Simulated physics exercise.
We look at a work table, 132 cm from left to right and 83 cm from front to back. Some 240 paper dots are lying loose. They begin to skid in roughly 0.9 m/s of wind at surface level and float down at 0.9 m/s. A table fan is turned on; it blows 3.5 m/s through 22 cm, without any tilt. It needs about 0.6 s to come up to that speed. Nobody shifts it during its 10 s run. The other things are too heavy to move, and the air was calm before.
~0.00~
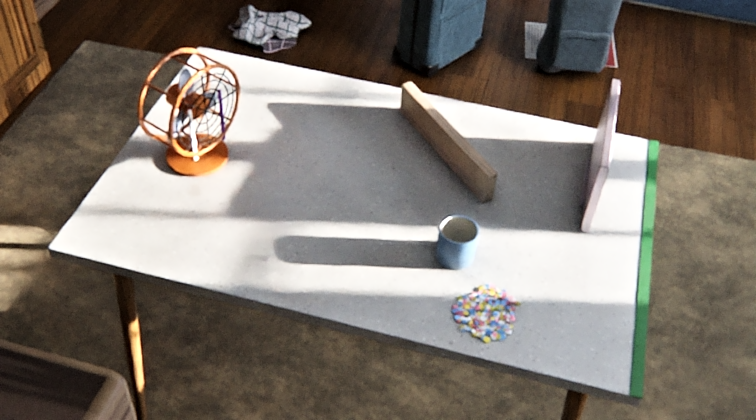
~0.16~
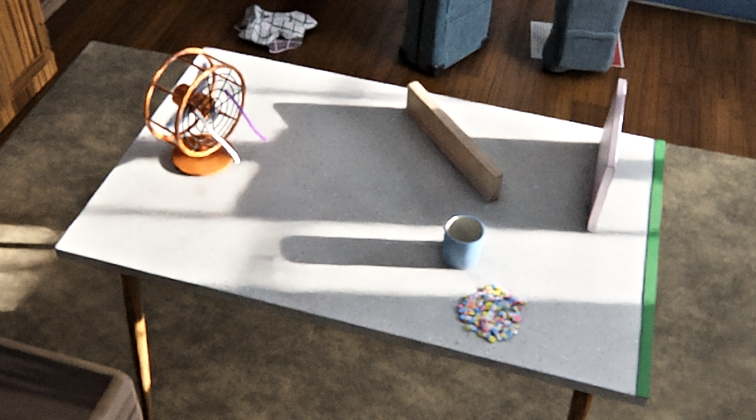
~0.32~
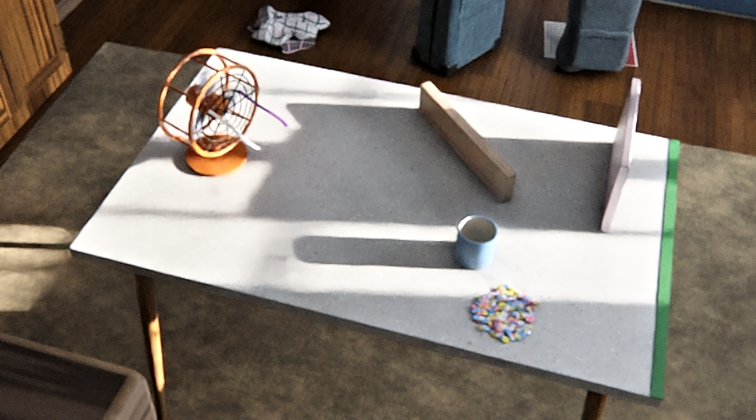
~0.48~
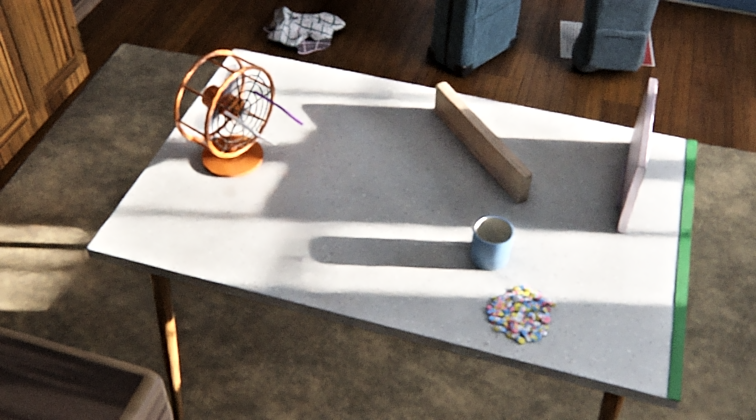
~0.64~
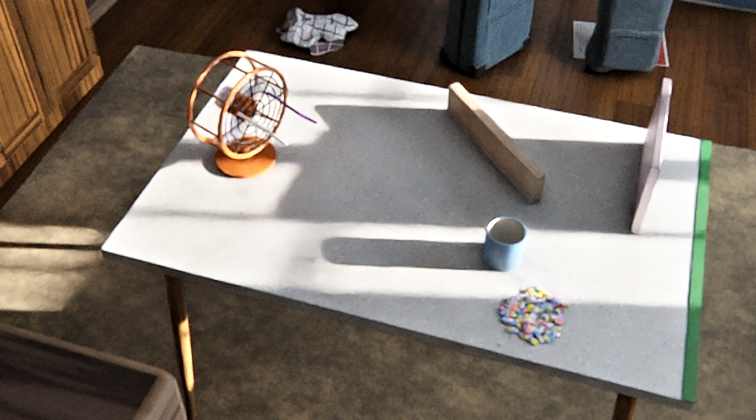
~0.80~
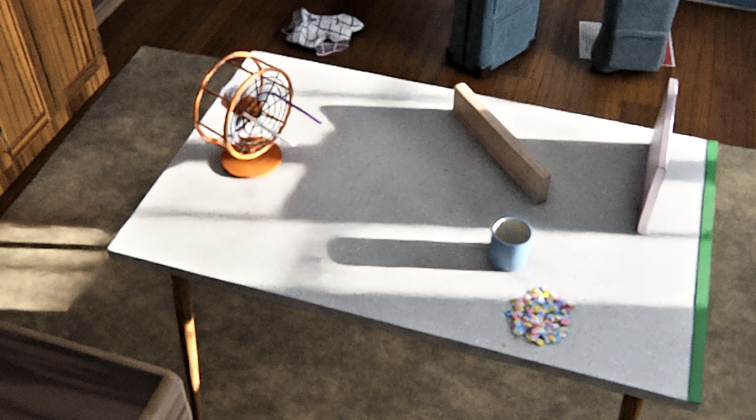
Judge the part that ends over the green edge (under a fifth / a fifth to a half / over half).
Of the paper dots, between a fifth and a half end over the green edge.
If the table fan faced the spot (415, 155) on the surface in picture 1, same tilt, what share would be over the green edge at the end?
Then about 0 %.
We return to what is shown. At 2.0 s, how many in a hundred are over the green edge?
About 30 %.
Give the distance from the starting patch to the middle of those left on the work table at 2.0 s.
Roughly 5 cm.
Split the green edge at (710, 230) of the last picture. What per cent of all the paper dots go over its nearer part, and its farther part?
Some 30 % nearer, 0 % farther.
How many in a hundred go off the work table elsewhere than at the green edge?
About 60 %.
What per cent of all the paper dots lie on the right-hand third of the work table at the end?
About 2 %.
After 2.0 s, 28 % are on the move or not yet settled, 32 % are over the green edge; the middle of those still in play is near (549, 304).
After 3.2 s, 10 % are on the move or not yet settled, 35 % are over the green edge.
After 5.5 s, 4 % are on the move or not yet settled, 36 % are over the green edge.
After 10.0 s, at the end, 38 % are over the green edge.
